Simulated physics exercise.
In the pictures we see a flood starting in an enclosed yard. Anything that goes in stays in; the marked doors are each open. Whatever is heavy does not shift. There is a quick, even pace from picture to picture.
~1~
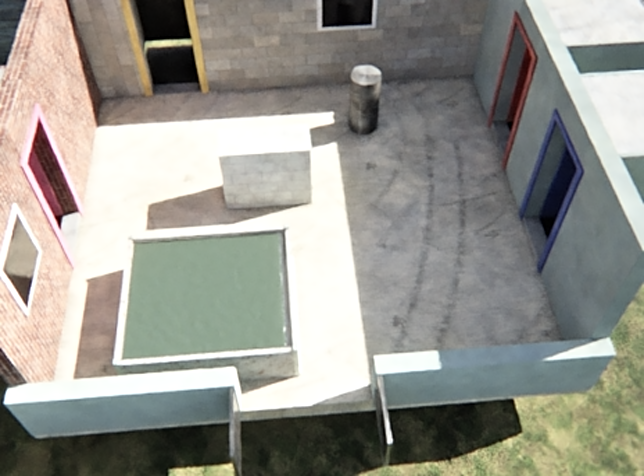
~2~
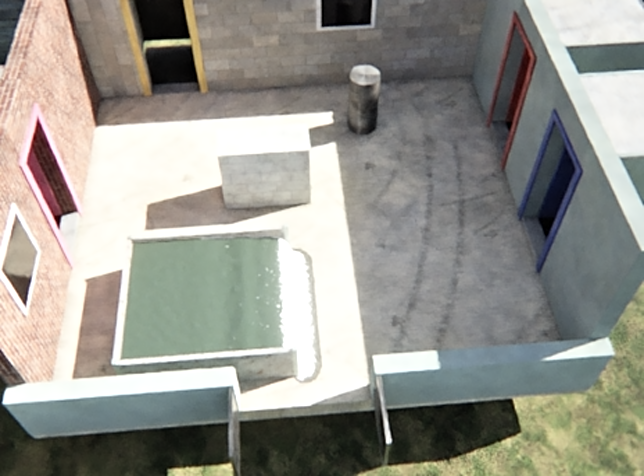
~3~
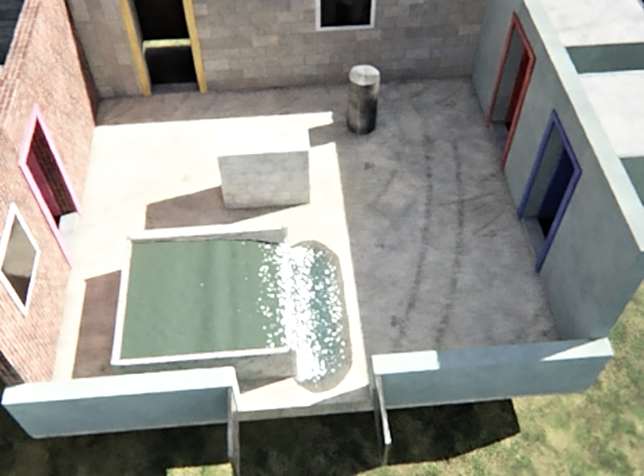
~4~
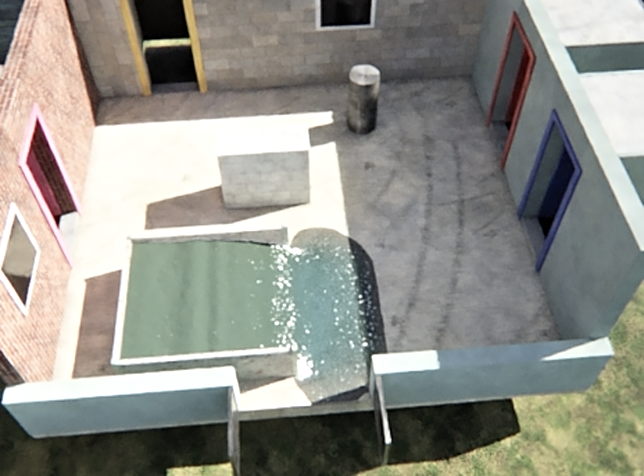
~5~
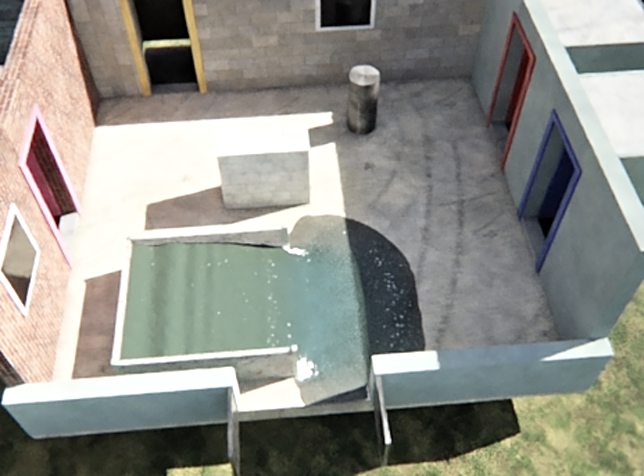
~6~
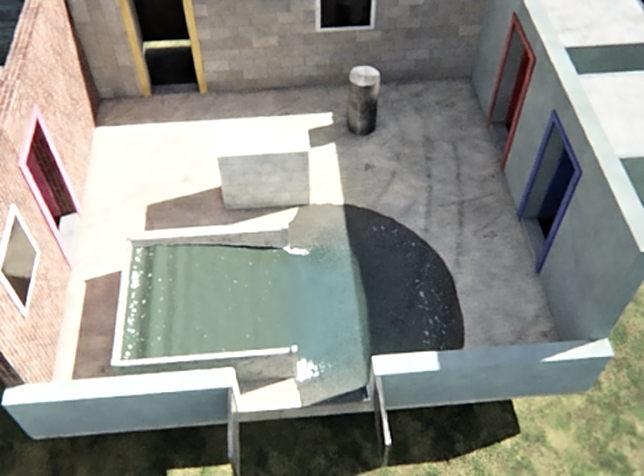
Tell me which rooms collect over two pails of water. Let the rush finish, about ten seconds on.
Here it is: The room behind the yellow door stays at two pails or less, the room behind the pink door stays at two pails or less, the room behind the red door stays at two pails or less, the room behind the blue door collects over two pails.
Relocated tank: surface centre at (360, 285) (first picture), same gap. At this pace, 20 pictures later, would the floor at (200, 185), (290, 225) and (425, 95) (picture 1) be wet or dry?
Points in turn: Not reached; not reached; inundated.
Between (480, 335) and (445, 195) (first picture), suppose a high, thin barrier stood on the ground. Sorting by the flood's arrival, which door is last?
Final one: The pink-painted one.
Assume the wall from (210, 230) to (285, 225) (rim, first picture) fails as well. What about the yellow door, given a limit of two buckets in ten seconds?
Here's my take: The yellow door tops the limit.
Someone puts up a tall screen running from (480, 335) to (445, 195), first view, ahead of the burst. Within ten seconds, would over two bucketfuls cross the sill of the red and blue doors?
My reading: Red holds; blue keeps below it.
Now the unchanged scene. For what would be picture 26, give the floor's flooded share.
Share estimate: About 45 per cent.
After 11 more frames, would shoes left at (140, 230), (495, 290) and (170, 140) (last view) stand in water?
In that order: Clear, covered, clear.
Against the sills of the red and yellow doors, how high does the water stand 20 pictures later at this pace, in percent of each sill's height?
Estimate, in order: 90 and 0 percent.
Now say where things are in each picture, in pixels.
In the first picture, the open tank at (209, 293) is whole and still.
In the second picture, the front is at a hidden place, out from the gap at (290, 304).
In the third picture, the front is at a hidden place, out from the gap at (289, 305).
In the fourth picture, the front is at a hidden place, out from the gap at (289, 305).
In the fifth picture, water pours out at (289, 306) and has run to a hidden place.
In the sixth picture, water pours out at (289, 307) and has run to (457, 343).
A moment on, water covers 35 % of the floor; the yellow door not reached, the pink door not reached, the red door not reached, the blue door under two buckets in.
Next, water covers 40 % of the floor; the yellow door not reached, the pink door not reached, the red door wet at the sill, nothing in, the blue door over two buckets in.
Then, water covers 45 % of the floor; the yellow door not reached, the pink door not reached, the red door wet at the sill, nothing in, the blue door far over two buckets in.
Later, water covers 65 % of the floor; the yellow door wet at the sill, nothing in, the pink door not reached, the red door wet at the sill, nothing in, the blue door far over two buckets in.
In the end, water covers 90 % of the floor; the yellow door under two buckets in, the pink door wet at the sill, nothing in, the red door wet at the sill, nothing in, the blue door far over two buckets in.
